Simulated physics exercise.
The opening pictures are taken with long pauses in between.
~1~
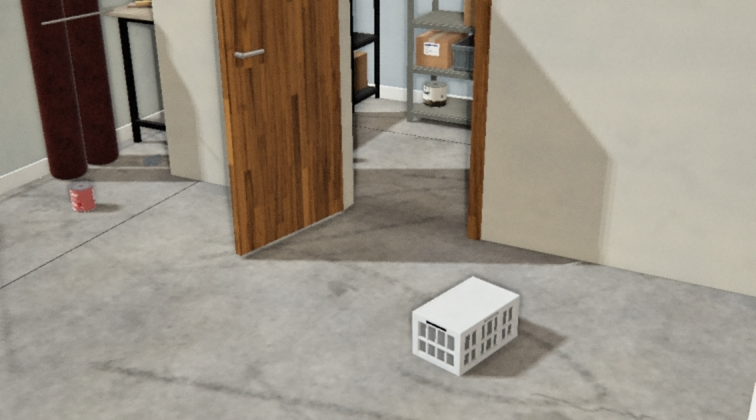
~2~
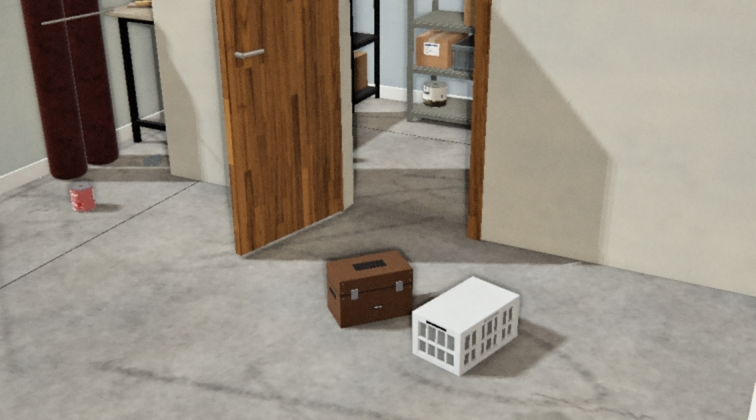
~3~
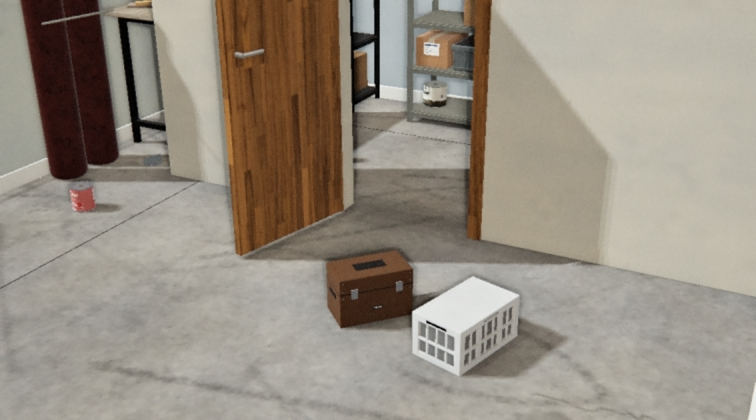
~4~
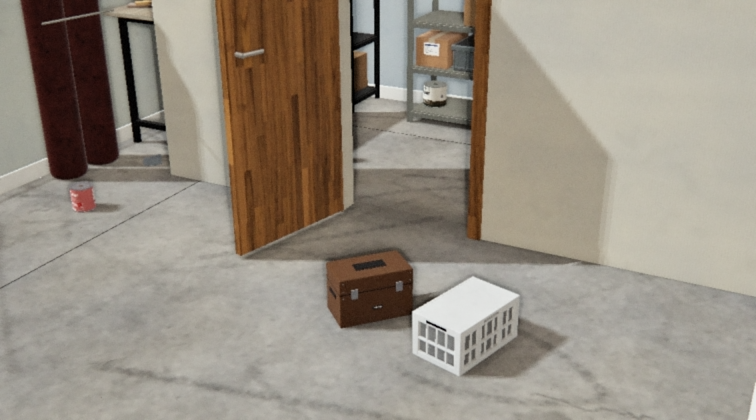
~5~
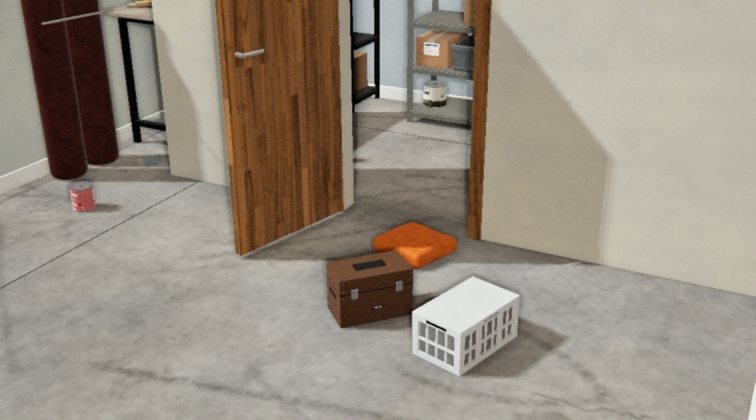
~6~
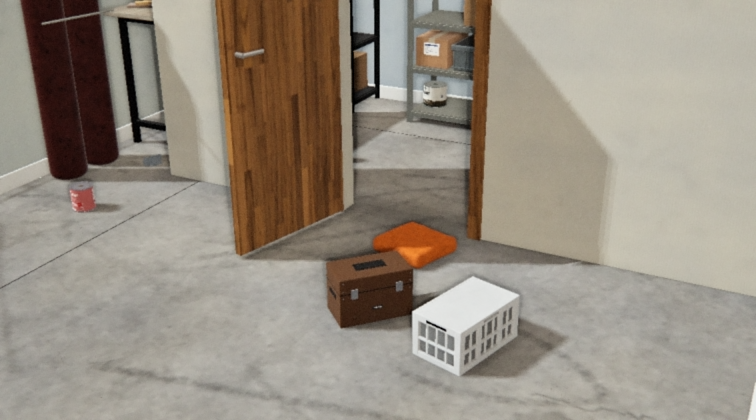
A room with a grey, marbled concrete floor is seen from a raised, fixed viewpoint, facing a wide-open brown wooden door and shelving beyond it. A white crate sits right of centre in the foreground, with dark red rolls and a small red can at left. Nothing visibly travels, but a brown toolbox appears left of the crate, then an orange cushion appears behind them near the doorway.
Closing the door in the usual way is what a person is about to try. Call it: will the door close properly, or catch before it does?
Catches before closing.
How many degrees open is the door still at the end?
I'd say it stays open by roughly 25 degrees.
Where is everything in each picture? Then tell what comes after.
In the first picture, door wide open and still; white crate (466, 324).
In the second picture, door wide open and still; white crate (466, 324); brown toolbox (370, 289).
In the third picture, door wide open and still; white crate (466, 324); brown toolbox (370, 289).
In the fourth picture, door wide open and still; white crate (466, 324); brown toolbox (370, 289).
In the fifth picture, door wide open and still; white crate (466, 324); brown toolbox (370, 289).
In the sixth picture, door wide open and still; orange cushion (415, 244); white crate (466, 324).
Then, 0.80 s after the last picture, open by 80°.
Then, 1.60 s after the last picture, open by 43°; orange cushion slid a little near (419, 244).
Then, 2.00 s after the last picture, open by 27°; orange cushion slid a little near (442, 240).
At rest, open by 24°; moved from the start, orange cushion; the other 2 in place. Seen from the same camera at the end, orange cushion near (447, 238).
